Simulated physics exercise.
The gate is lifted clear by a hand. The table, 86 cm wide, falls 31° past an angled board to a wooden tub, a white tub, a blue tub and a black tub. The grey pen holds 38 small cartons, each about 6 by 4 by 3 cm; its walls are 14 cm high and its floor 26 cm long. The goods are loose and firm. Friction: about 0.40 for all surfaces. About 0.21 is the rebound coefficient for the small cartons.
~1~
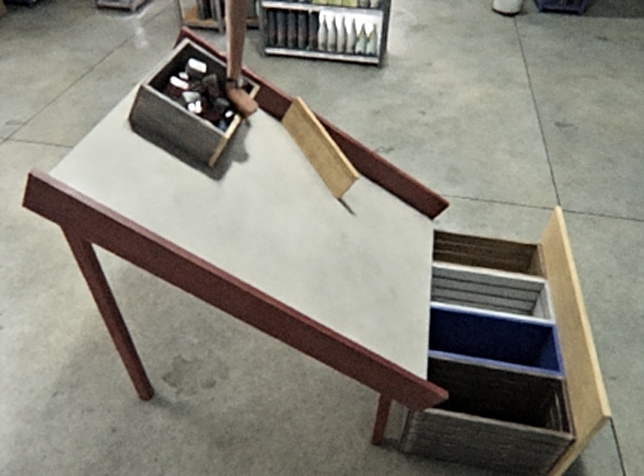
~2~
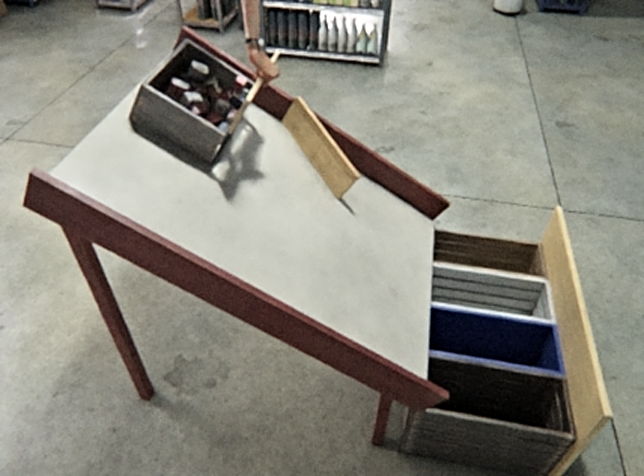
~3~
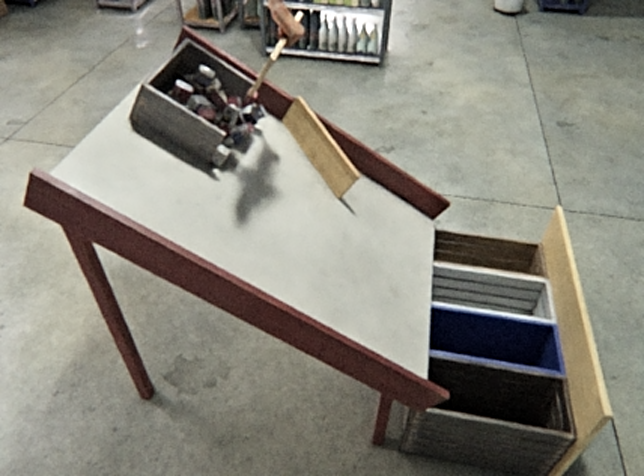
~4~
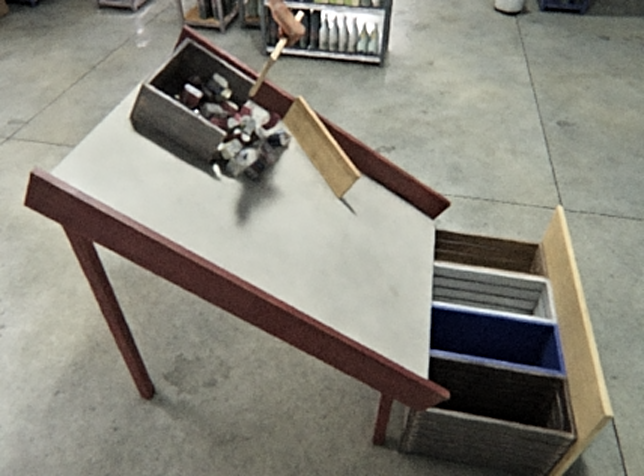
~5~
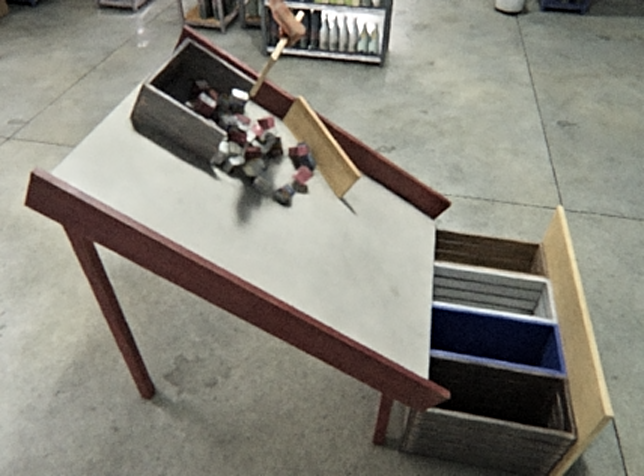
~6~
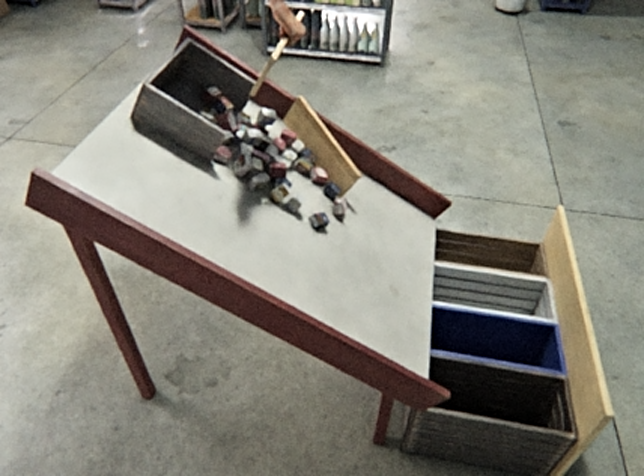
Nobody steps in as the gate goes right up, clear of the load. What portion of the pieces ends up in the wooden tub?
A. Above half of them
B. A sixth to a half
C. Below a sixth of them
Answer: C.
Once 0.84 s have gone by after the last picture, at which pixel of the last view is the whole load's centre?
Near pixel (480, 297).
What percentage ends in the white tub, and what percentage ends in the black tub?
Around 65 per cent and 0 per cent, in that order.
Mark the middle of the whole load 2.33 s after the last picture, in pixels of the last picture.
The centre sits near (497, 346).
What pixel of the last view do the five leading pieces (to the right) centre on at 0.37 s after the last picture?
Their mean place is near (440, 294).
Then, 0.37 s after the last picture, 1 in the blue tub, 36 on the slope and 1 in the air.
Then, 0.84 s after the last picture, 12 in the white tub, 8 in the blue tub, 13 on the slope and 5 in the air.
Then, 1.49 s after the last picture, 22 in the white tub, 12 in the blue tub and 4 on the slope.
Final count (2.33 s after the last picture), 25 in the white tub, 12 in the blue tub and 1 on the slope. Asked share, 0 of 38, 0 per cent.
